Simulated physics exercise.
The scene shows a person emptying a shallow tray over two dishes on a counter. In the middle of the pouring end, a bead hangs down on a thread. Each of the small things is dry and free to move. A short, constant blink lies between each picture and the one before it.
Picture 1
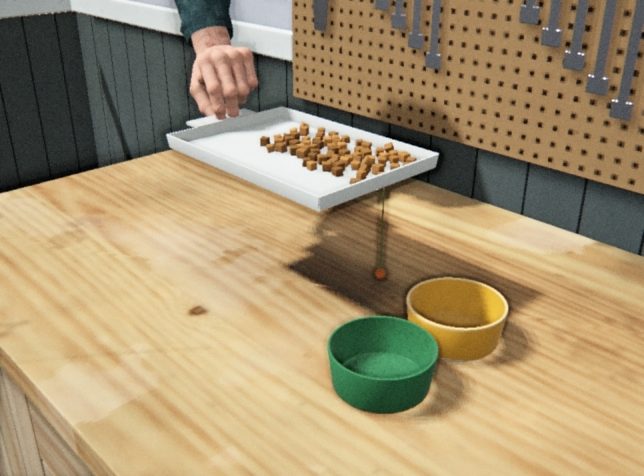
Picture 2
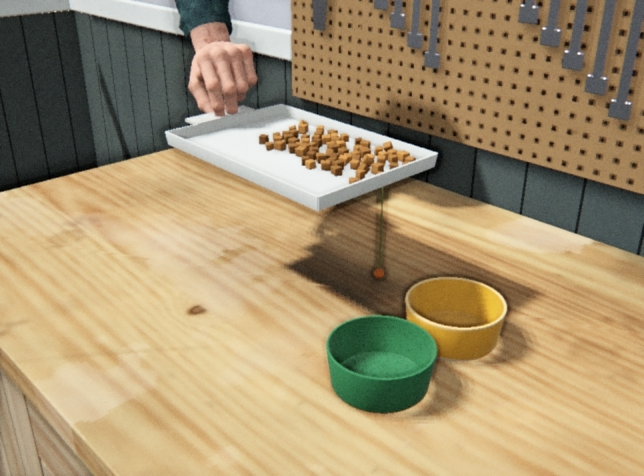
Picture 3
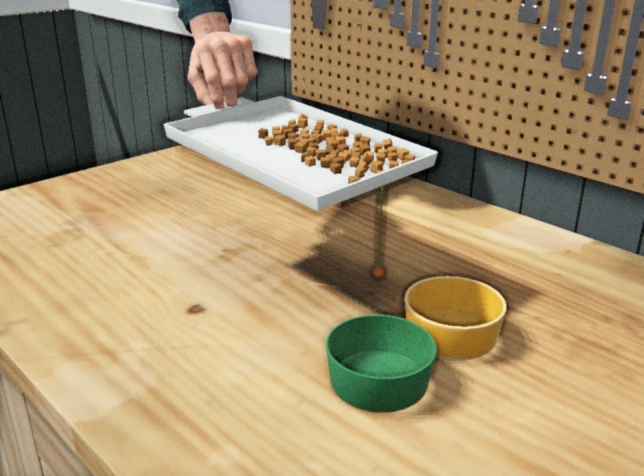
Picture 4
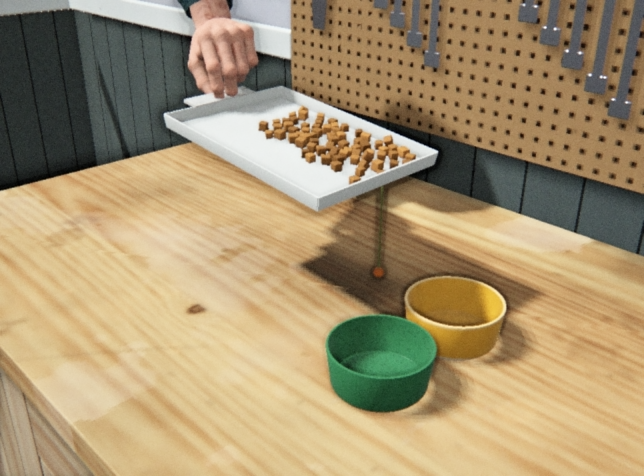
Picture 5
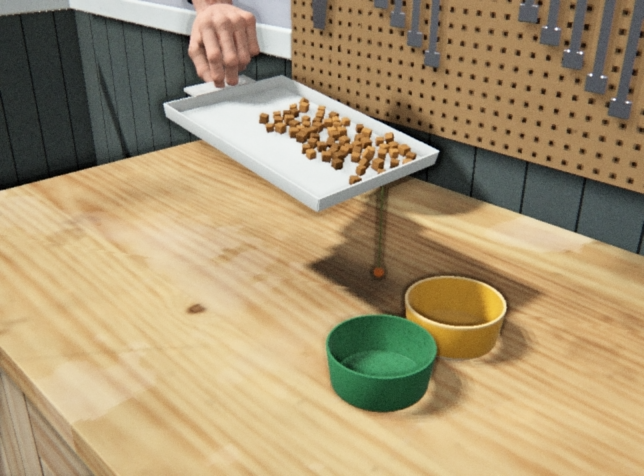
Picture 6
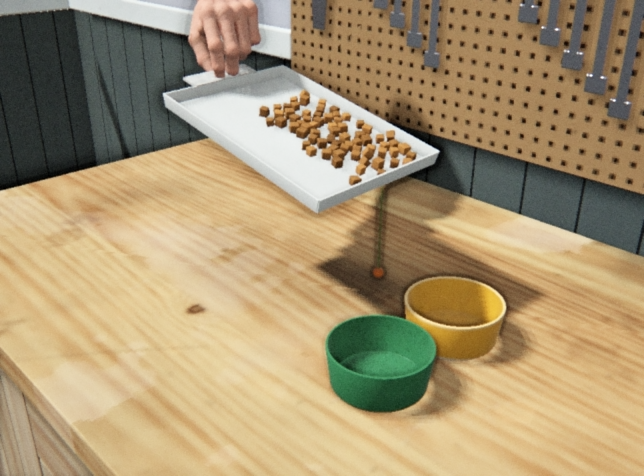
On a wooden workshop counter, a hand slowly raising the back of a white tray of brown cubes near green and yellow dishes.
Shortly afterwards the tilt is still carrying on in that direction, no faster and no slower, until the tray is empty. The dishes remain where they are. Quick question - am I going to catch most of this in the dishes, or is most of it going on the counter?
The caught share tops half.
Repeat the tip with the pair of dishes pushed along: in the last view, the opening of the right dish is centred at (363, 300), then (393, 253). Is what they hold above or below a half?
Together the dishes get less than a half first, then less than a half.
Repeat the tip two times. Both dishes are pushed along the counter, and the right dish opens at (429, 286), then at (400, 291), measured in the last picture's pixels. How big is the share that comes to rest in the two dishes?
70% for the first placement, 50% for the second.
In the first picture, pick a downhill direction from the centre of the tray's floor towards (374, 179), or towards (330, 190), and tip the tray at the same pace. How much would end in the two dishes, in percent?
It comes to about 70 per cent the first time and about 60 per cent the second.
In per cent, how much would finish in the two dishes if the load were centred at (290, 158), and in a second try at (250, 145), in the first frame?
It would be roughly 70 per cent for the first and roughly 80 per cent for the second.
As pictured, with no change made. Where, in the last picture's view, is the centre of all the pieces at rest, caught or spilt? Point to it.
(434, 342).
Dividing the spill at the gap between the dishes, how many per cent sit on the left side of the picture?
Estimate: About 80 per cent.
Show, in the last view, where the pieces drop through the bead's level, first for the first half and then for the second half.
Around (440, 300) and then (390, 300).
Soon, tray tipped steeply; all on the tray.
A while on, tray tipped right over; all on the tray.
Towards the end, tray tipped past a quarter turn; about a quarter in the left dish; about half in the right dish; about a quarter outside both.
Finally, tray tipped past a quarter turn; about a quarter in the left dish; about half in the right dish; about a quarter outside both.
